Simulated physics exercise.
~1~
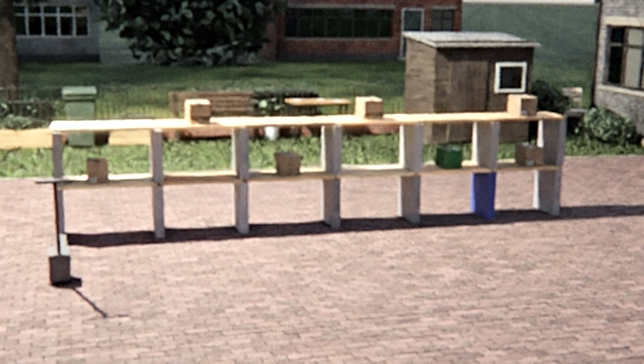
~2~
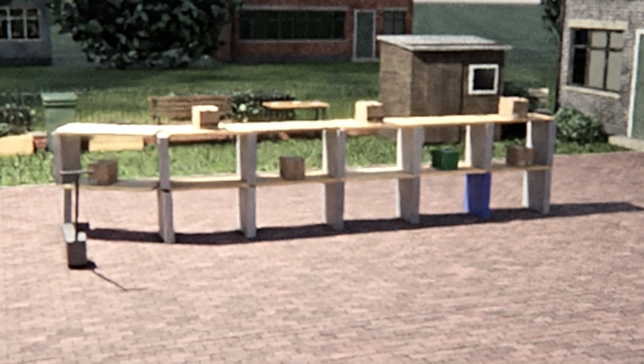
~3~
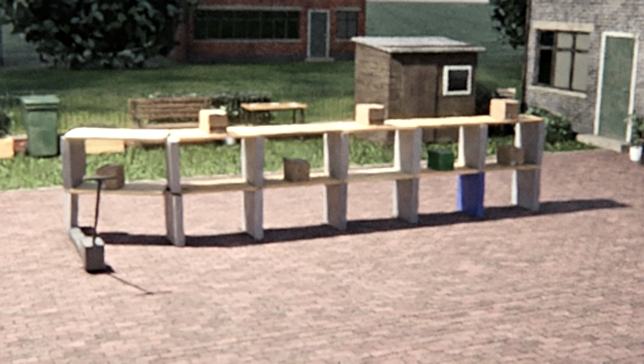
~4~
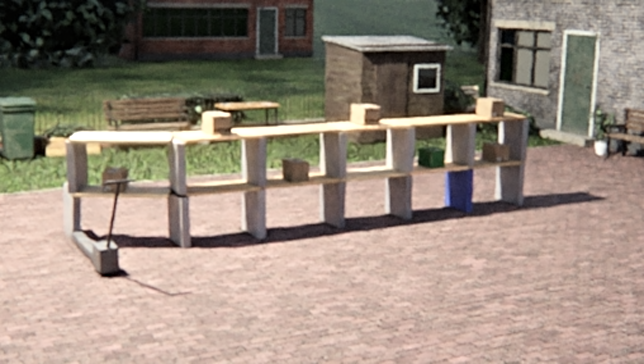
On a brick-paved yard backed by grass, a wooden shed and brick buildings, a long two-tier shelf is seen from the front and slightly above. Pale boards rest on grey uprights, with brown cartons along both tiers, a green carton on the lower tier at the right and a blue upright beneath it. A narrow grey jack with a thin handle sits at the left end. The view drifts sideways round the scene, gradually showing more of the shelf's left end and the jack lying at its base. The shelf stays standing, its cartons still in place.
